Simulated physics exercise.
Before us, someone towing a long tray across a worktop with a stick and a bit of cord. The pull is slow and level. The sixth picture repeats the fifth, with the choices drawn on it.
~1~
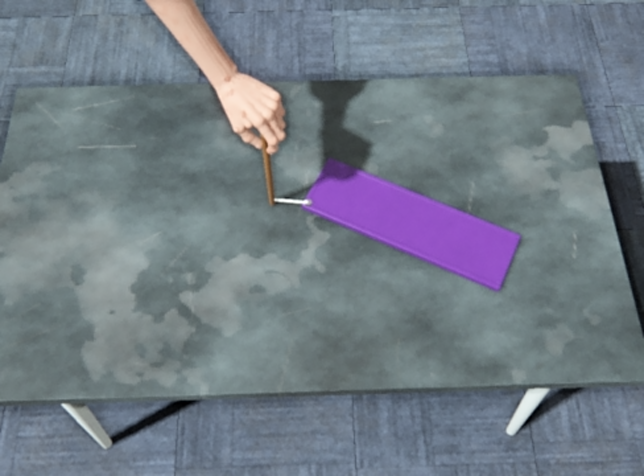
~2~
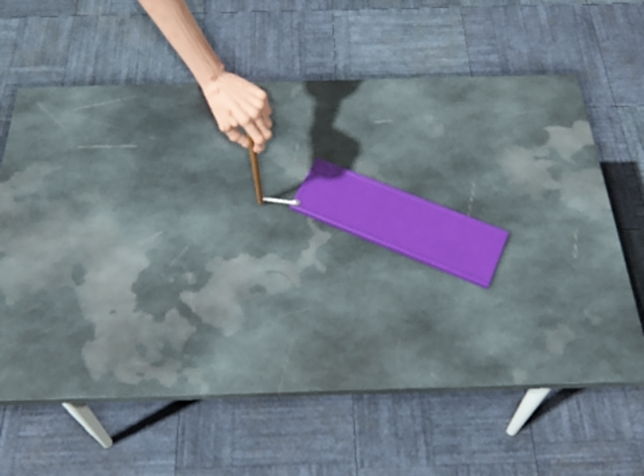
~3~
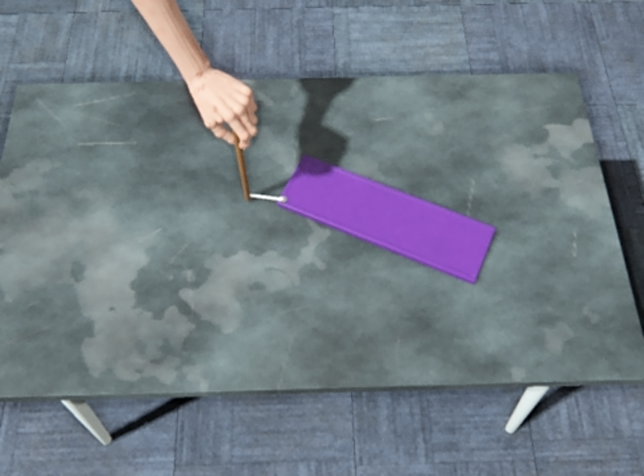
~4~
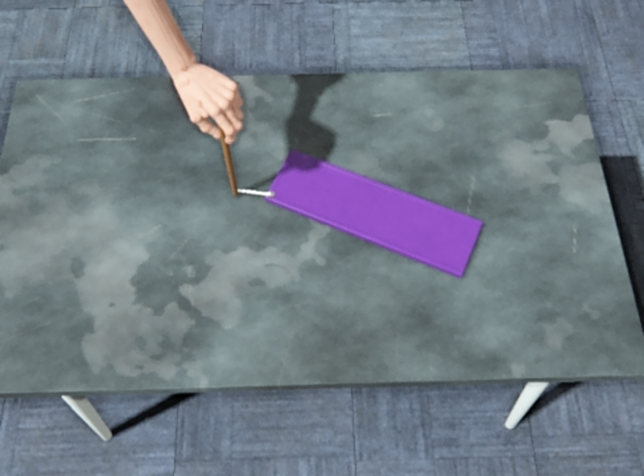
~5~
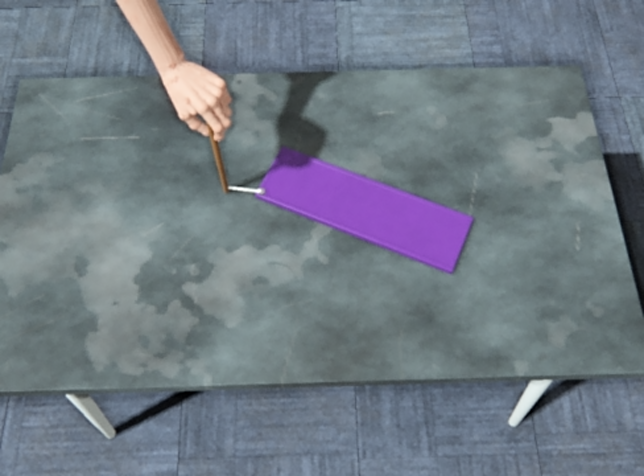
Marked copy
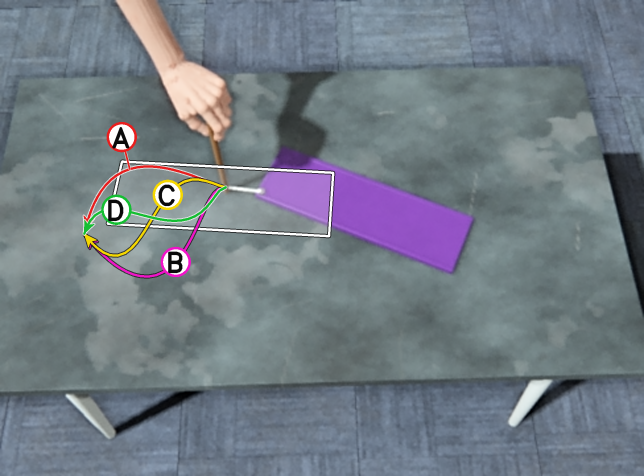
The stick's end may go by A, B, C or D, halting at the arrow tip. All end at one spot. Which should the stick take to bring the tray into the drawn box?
A is the one.
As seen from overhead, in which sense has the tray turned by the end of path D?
Anticlockwise.
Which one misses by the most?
Path B.
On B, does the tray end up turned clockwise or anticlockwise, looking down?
On that path, anticlockwise.
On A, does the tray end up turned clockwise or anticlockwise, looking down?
Anticlockwise.
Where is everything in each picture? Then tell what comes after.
Purple tray (410, 220), in the first frame.
Purple tray (398, 218), in the second frame.
Purple tray (385, 215), in the third frame.
Purple tray (373, 209), in the fourth frame.
Purple tray (363, 205), in the fifth frame.
On the copy, A from (226, 187) via (144, 167) to (85, 229); B from (226, 187) via (170, 267) to (86, 236); C from (226, 187) via (152, 218) to (84, 234); D from (226, 187) via (151, 218) to (84, 234); the outline at (223, 198).
On A. First, foot of the stick (166, 169), middle of the tray (299, 194).
Then, foot of the stick (106, 186), middle of the tray (244, 189).
Finally, foot of the stick (85, 235), middle of the tray (223, 199); it lies in the outline.
By contrast, B leaves its middle at (227, 236); C leaves its middle at (227, 222); D leaves its middle at (227, 215).
